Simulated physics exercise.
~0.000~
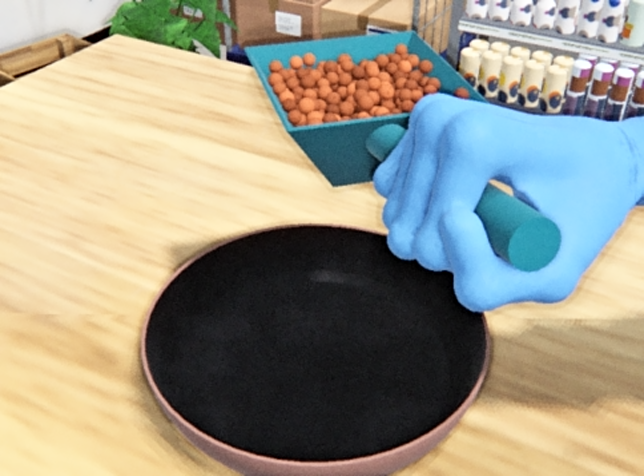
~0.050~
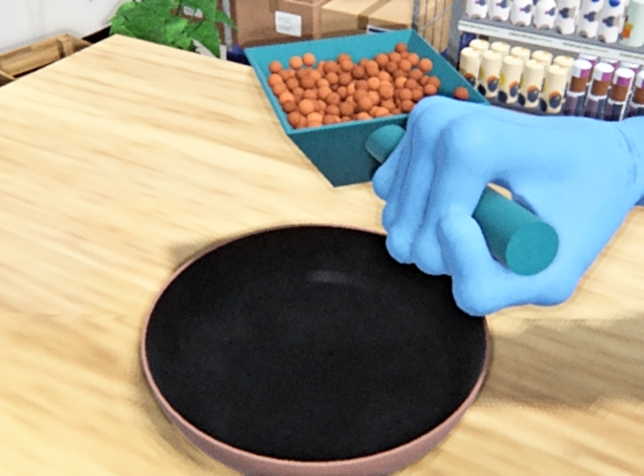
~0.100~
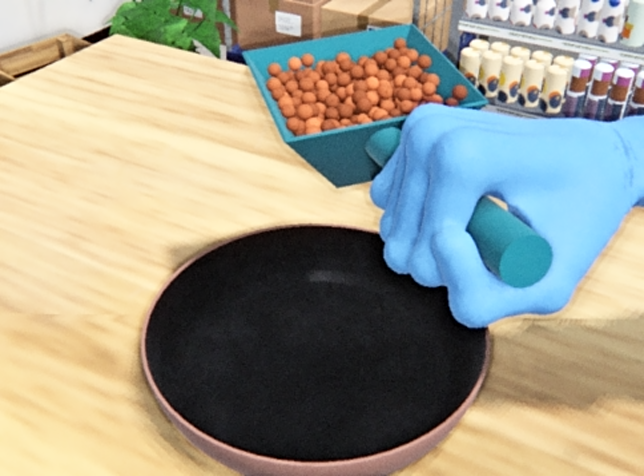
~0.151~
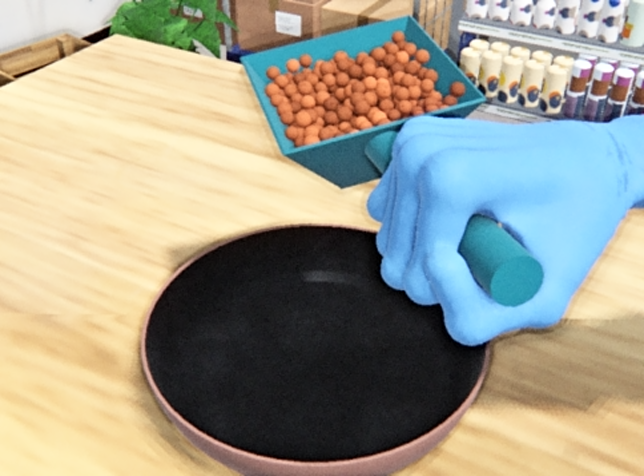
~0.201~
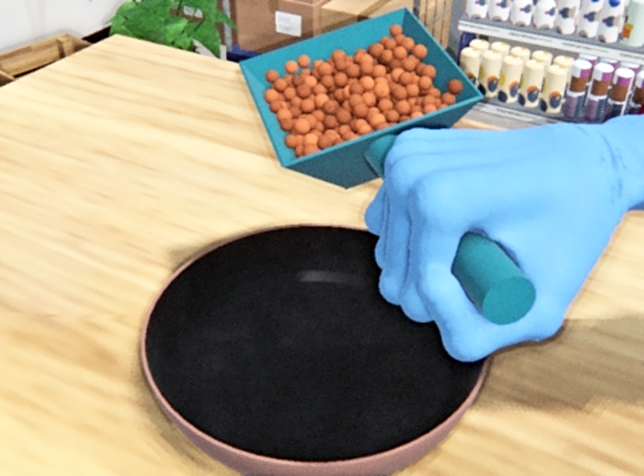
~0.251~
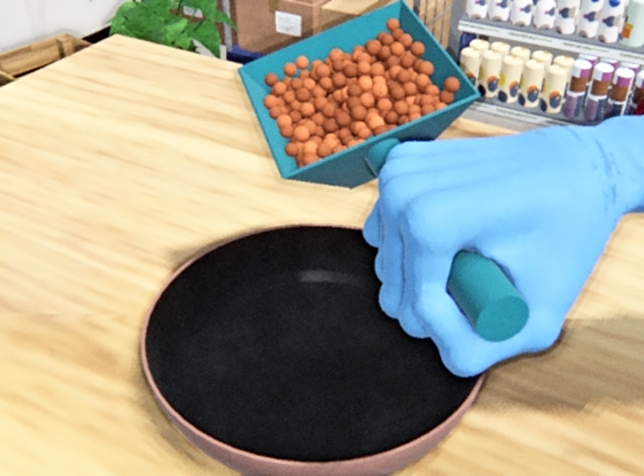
On a light wooden tabletop, a blue-gloved hand grips the handle of a teal scoop full of reddish-brown clay pellets, behind an empty black pan. The scoop starts almost level, then the hand lowers and turns the handle, tilting the scoop gradually toward the front with the pellets still inside.
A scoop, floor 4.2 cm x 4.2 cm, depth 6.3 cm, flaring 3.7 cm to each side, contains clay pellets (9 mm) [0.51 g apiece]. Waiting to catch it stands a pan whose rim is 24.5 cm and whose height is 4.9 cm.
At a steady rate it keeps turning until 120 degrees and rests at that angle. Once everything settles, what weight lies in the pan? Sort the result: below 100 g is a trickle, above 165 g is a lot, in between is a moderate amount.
A lot.
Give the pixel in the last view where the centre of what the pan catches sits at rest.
Roughly (283, 398).
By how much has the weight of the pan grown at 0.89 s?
Logged value, approx.: 30 g.
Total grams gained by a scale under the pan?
I'd expect close to 210 g.
After 0.60 s, tilt 57 degrees; 0 g in the pan, scoop holds 100 %.
After 0.89 s, tilt 87 degrees; 31 g in the pan, scoop holds 60 %.
Then, at 1.16 s, tilt 115 degrees; 204 g in the pan, scoop holds 0 %.
After 1.42 s, tilt 120 degrees; 206 g in the pan, scoop holds 0 %.
At rest (1.7 s), 206 g in the pan, scoop holds 0 %.
